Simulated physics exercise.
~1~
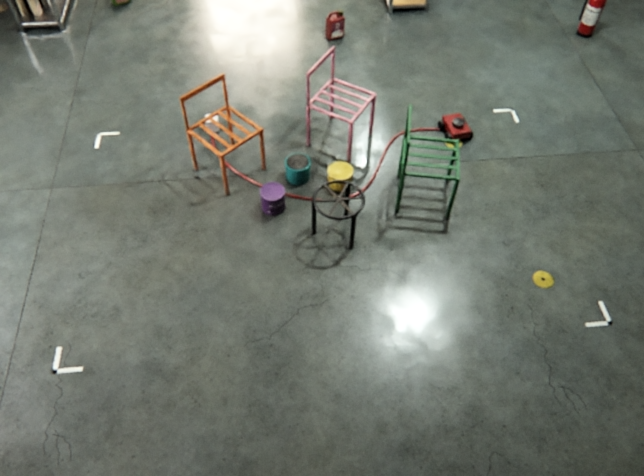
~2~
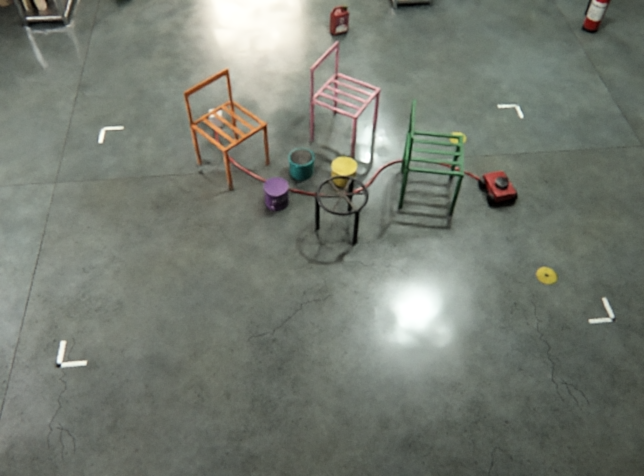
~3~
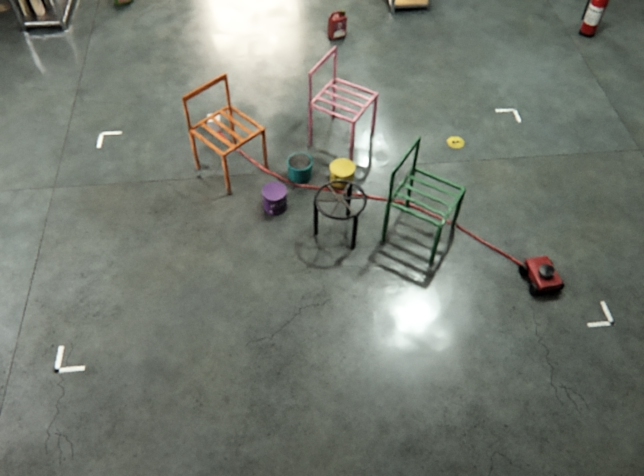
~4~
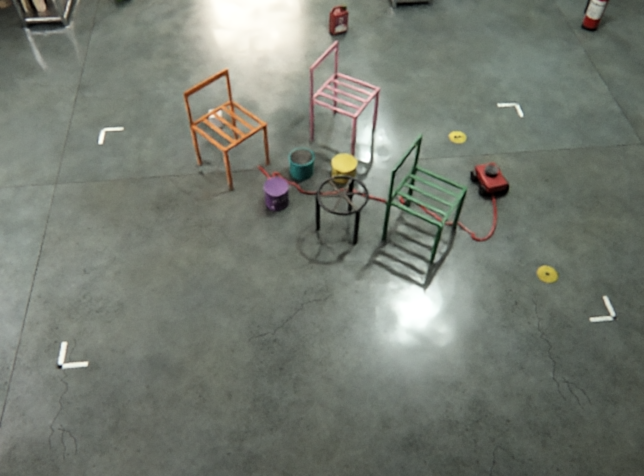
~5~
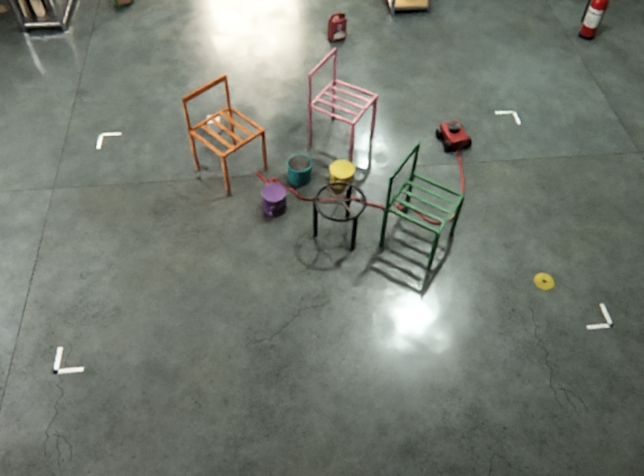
A small red cart trailing a red cord sits at the right of a grey concrete shop floor, seen from above by a slightly swaying camera. The cord winds among an orange chair at left, a pink chair behind, a green chair at right, a black stool and purple, teal and yellow containers. The cart rolls right and toward the viewer, pulling the cord tight as the green chair shifts and turns, and covers the nearer yellow mark. It then heads back and leftward, the cord slackening. It ends behind the displaced green chair, its plug pulled out.
